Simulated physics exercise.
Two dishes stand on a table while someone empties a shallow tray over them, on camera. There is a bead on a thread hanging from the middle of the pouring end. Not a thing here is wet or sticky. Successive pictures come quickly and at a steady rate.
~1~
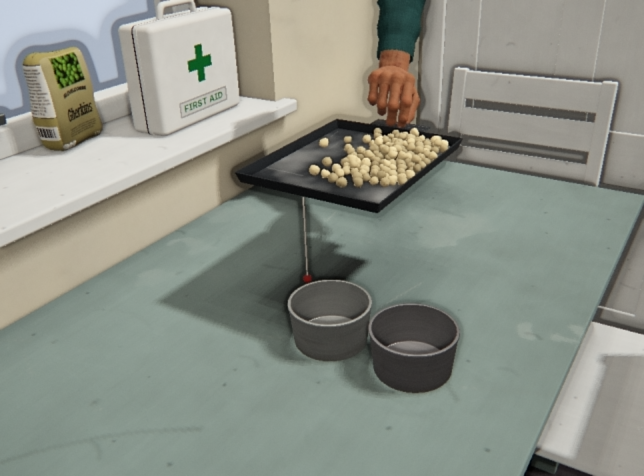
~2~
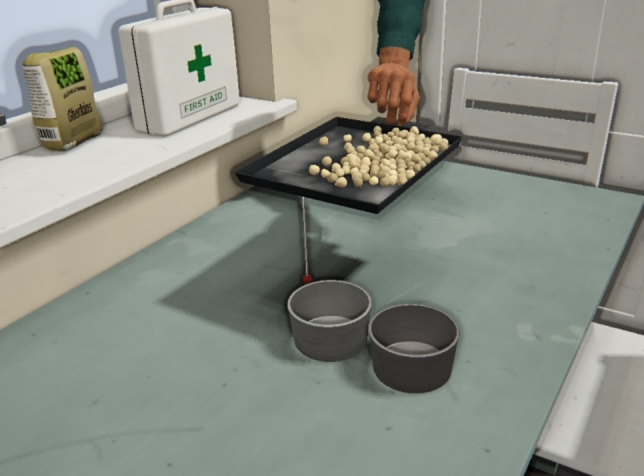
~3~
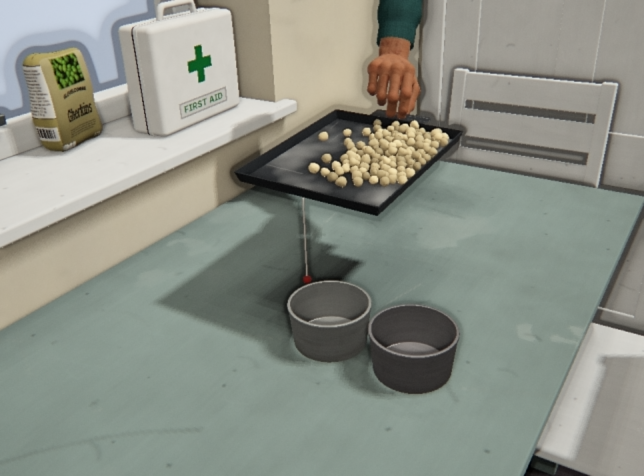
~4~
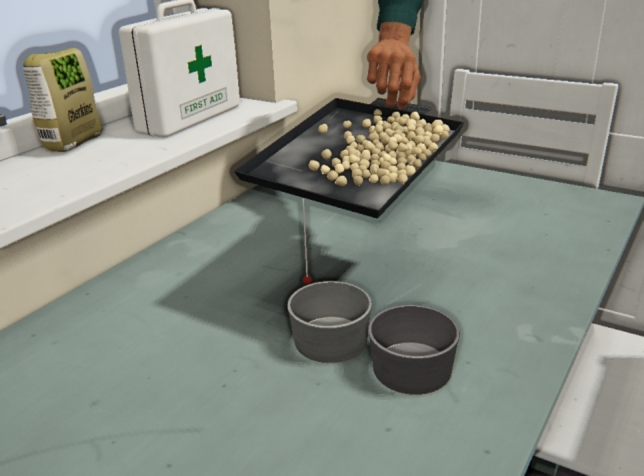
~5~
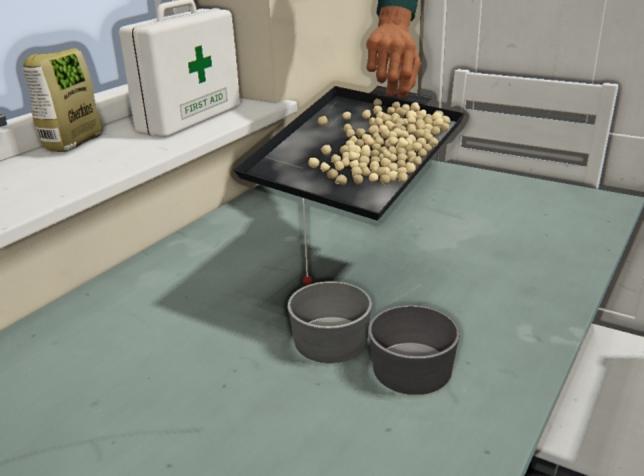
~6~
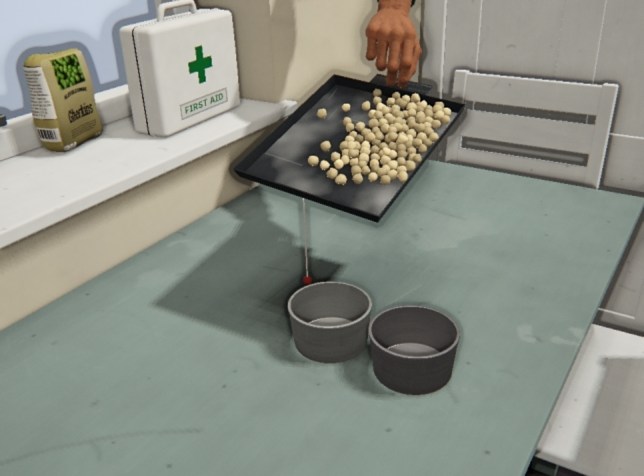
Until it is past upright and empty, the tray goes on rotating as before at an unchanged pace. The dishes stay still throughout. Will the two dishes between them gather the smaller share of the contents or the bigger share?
It looks like most goes in the dishes, when all's done.
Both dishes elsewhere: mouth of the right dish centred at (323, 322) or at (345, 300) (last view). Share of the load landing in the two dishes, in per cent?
Respectively 60 percent and 40 percent.
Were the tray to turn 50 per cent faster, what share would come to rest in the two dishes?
Near 60 %.
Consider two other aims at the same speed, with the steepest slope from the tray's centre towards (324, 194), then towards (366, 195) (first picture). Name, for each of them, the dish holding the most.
First try: The dish to the left; second try: The dish to the left.
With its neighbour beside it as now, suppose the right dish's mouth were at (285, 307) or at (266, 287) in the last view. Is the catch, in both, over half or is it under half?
At place one the minor share; at place two the minor share.
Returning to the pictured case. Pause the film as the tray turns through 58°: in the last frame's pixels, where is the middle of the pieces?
Near (362, 176).
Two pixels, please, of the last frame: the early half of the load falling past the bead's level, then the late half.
I'd say around (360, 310) at first, then around (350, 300).
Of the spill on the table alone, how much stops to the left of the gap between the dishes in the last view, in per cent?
Estimate: Near 80 per cent.
Just after the last frame, tray tipped steeply; almost all on the tray; just a few in the right dish; just a few outside both; about a tenth in the air.
A moment on, tray tipped right over; roughly a quarter on the tray; about a tenth in the right dish; roughly a quarter in the left dish; about a tenth outside both; roughly a quarter in the air.
Further on, tray tipped past a quarter turn; roughly a quarter in the right dish; roughly half in the left dish; roughly a quarter outside both.
When it is over, tray tipped past a quarter turn; roughly a quarter in the right dish; roughly half in the left dish; roughly a quarter outside both.
